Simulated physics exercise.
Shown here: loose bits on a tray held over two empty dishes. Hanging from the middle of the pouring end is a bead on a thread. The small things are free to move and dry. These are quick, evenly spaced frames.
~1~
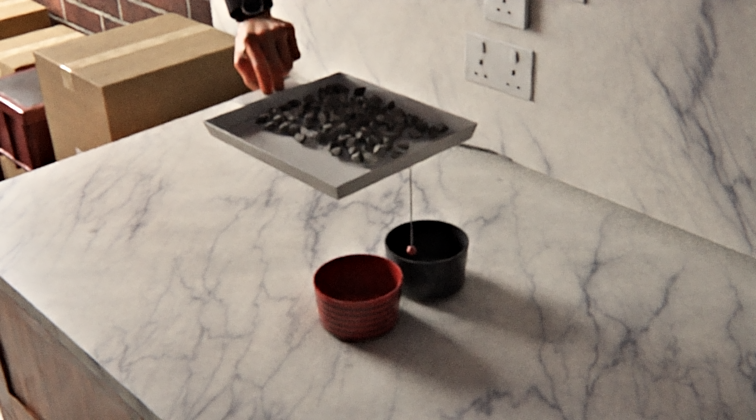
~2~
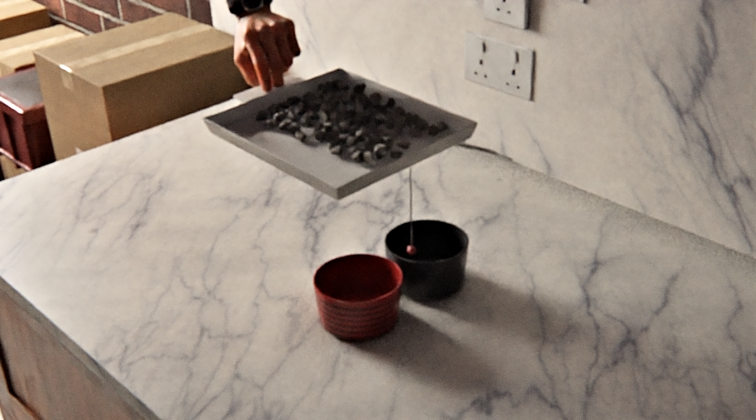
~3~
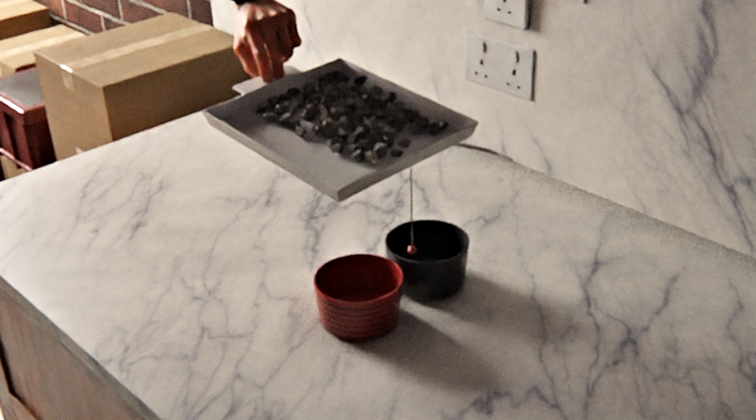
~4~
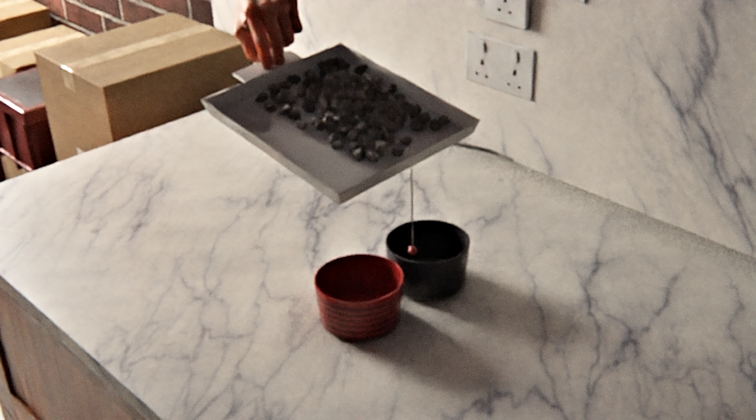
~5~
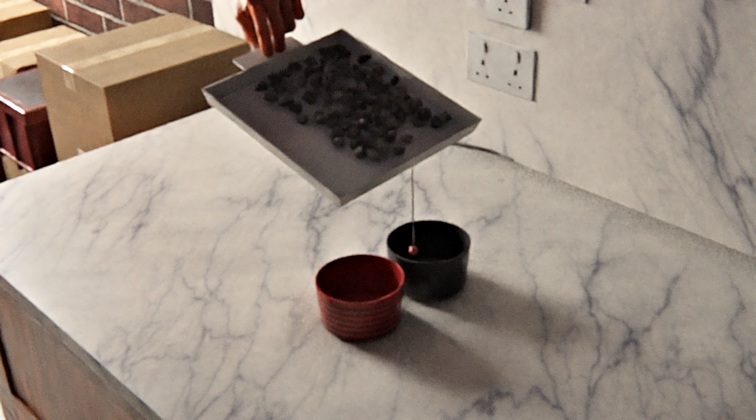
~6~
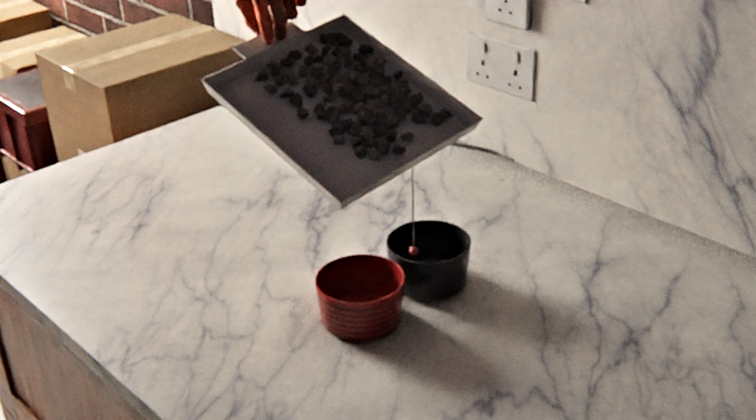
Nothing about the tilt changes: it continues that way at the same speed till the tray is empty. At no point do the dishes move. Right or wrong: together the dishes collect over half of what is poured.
Wrong.
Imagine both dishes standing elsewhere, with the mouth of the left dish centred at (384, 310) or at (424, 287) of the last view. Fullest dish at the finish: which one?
Try 1: The dish to the left; try 2: The dish to the left.
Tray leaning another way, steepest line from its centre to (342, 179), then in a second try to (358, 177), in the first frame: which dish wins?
Result, try one: Dish at left; try two: Dish at left.
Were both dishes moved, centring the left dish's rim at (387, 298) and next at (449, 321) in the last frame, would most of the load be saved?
The pair would catch the greater share the first time and the lesser share the second time.
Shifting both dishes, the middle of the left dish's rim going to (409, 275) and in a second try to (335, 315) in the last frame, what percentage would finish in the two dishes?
The first try yields 30% and the second yields 70%.
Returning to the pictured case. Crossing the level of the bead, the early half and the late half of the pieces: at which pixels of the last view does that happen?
First close to (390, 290), next close to (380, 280).
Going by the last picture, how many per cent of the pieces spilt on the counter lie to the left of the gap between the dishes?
Near 40 per cent.
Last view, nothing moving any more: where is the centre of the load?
Near (404, 345).
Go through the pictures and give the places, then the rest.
The first picture shows corners of the pouring end at (337, 184) and (471, 123), level; middle of the load at (342, 122), bits of gravel; left dish at (389, 312); right dish at (457, 272); bead on its thread at (412, 251).
The second picture shows corners of the pouring end at (338, 184) and (471, 123), level; middle of the load at (342, 120).
The third picture shows corners of the pouring end at (338, 186) and (472, 122), tipped barely, lowest at the left corner; middle of the load at (343, 115).
The fourth picture shows corners of the pouring end at (340, 190) and (473, 120), tipped a little, lowest at the left corner; middle of the load at (343, 107).
The fifth picture shows corners of the pouring end at (341, 193) and (475, 119), tipped a little, lowest at the left corner; middle of the load at (345, 100).
The sixth picture shows corners of the pouring end at (341, 197) and (476, 118), tipped clearly, lowest at the left corner; middle of the load at (346, 93); left dish at (391, 312); right dish at (459, 273).
Soon after the last picture, tray tipped steeply; nearly all on the tray; a stray few in the air.
A little later, tray tipped right over; a small part on the tray; a small part in the left dish; about half outside both; about a quarter in the air.
Later still, tray tipped past a quarter turn; about a quarter in the left dish; most outside both.
At rest, tray tipped past a quarter turn; about a quarter in the left dish; none in the right dish; most outside both.
